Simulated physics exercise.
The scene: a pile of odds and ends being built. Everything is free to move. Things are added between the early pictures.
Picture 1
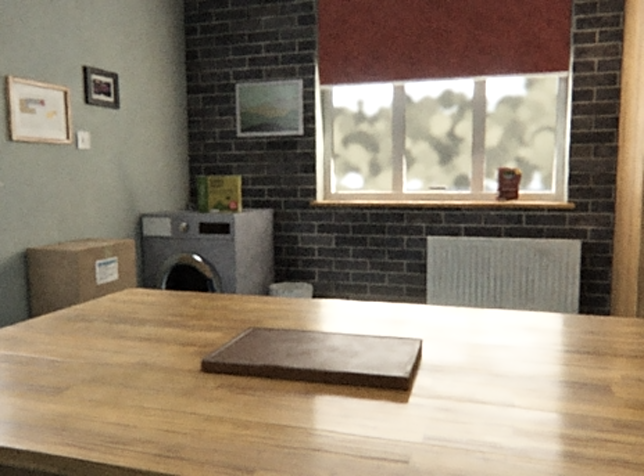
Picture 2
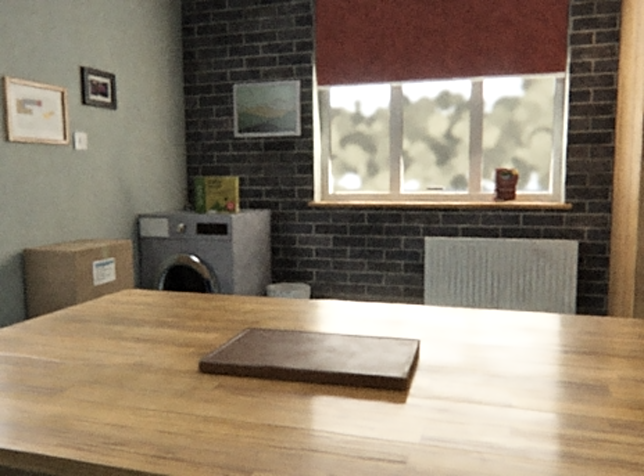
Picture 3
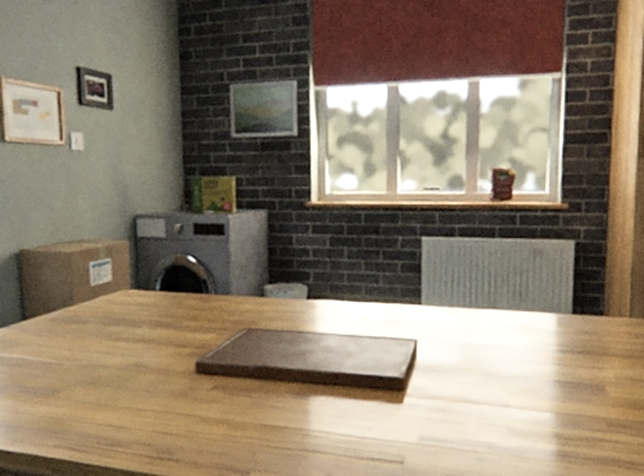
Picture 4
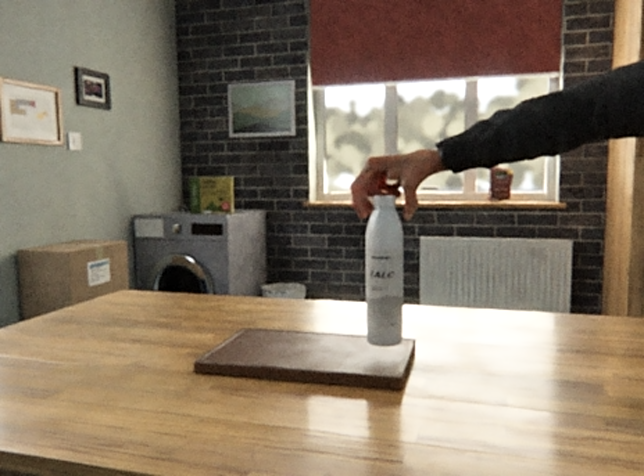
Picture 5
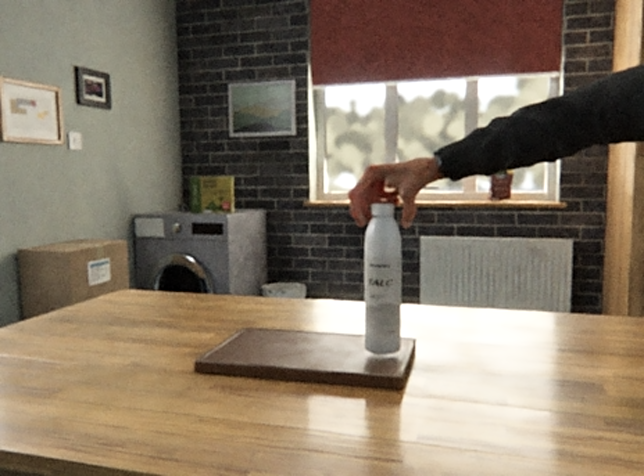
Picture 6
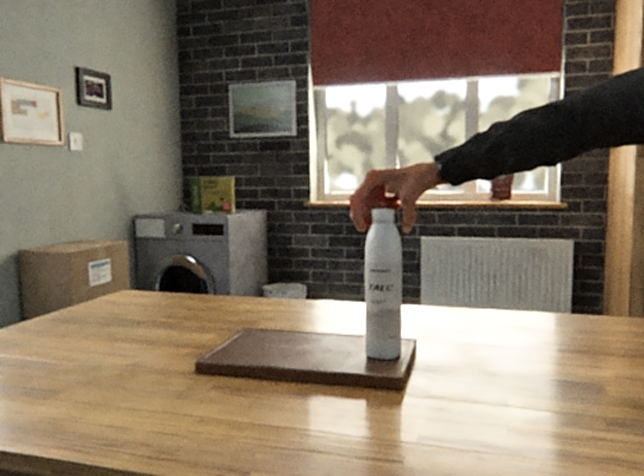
A brown tray lies flat on a broad, glossy wooden table, seen from just above the tabletop in a room with a dark brick wall. Behind it are a red blind over a bright window, a white radiator at right, and a grey washing machine and cardboard box at left. The view shifts very slightly, then a dark-sleeved arm from the right lowers a white bottle onto the tray's right side.
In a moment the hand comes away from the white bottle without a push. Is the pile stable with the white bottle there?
The pile holds.
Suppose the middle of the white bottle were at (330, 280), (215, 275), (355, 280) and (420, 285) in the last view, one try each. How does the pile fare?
First, it stays up; second, it comes apart; third, it keeps its balance; fourth, it comes apart.
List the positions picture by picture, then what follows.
In the first frame, the last thing is not in view yet; brown tray (318, 354).
In the second frame, the last thing is not in view yet; brown tray (316, 354).
In the third frame, the last thing is not in view yet; brown tray (313, 354).
The fourth frame shows coming down; white bottle (384, 270); brown tray (311, 354).
The fifth frame shows coming down; white bottle (383, 277); brown tray (312, 354).
The sixth frame shows in place under the hand; white bottle (383, 282); brown tray (312, 354).
Then, 0.20 s later than the last frame, all is still.
Then, 0.50 s later than the last frame, white bottle resting near (383, 283).
When it is over, both as before. End places, in pixels of the last picture, white bottle near (383, 283). The pile keeps its balance.
